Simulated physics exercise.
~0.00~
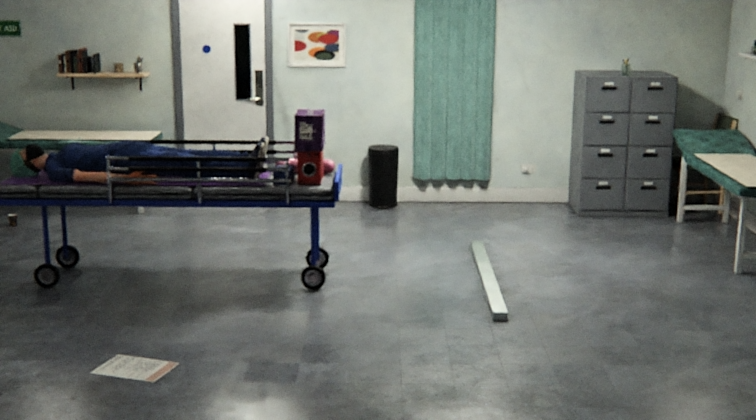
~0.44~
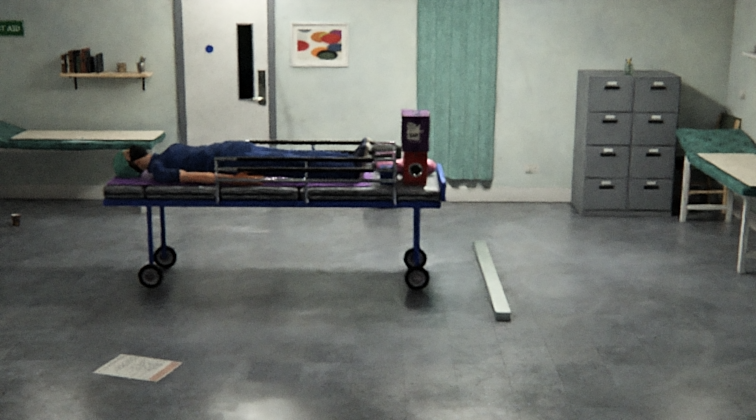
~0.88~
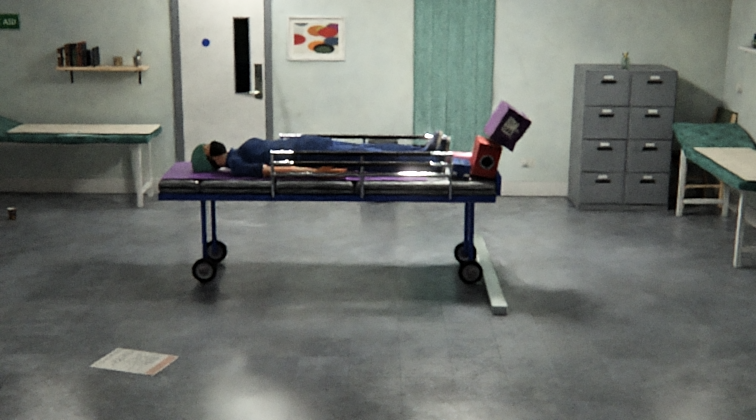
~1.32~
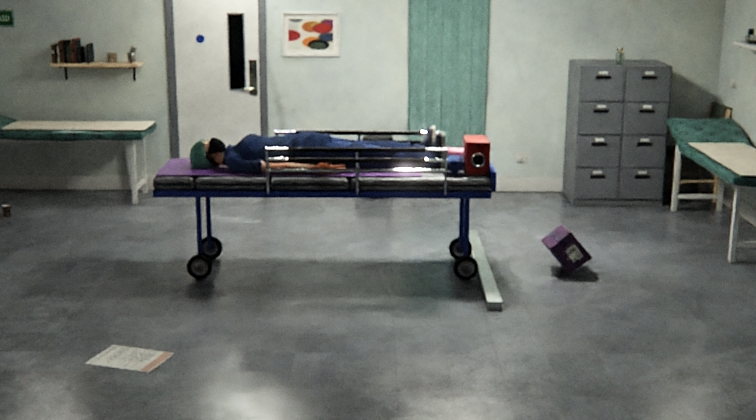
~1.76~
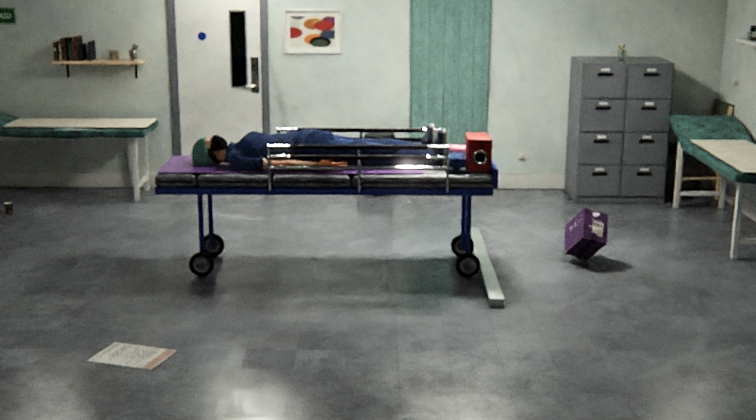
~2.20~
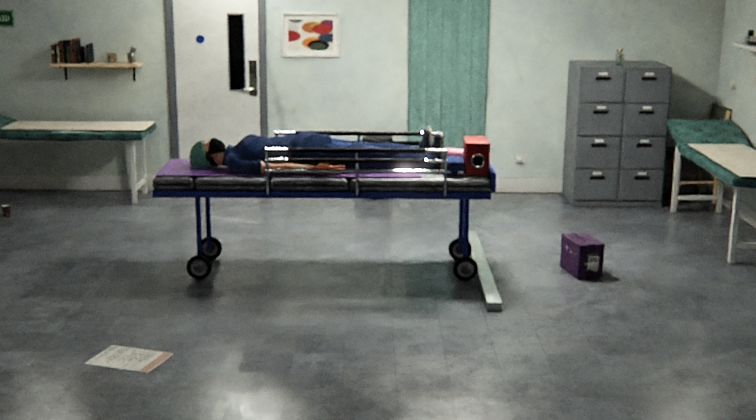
Hospital trolley carrying a limp sleeper feet first stopping at a floor sill, a purple holdall toppling off and tumbling down.
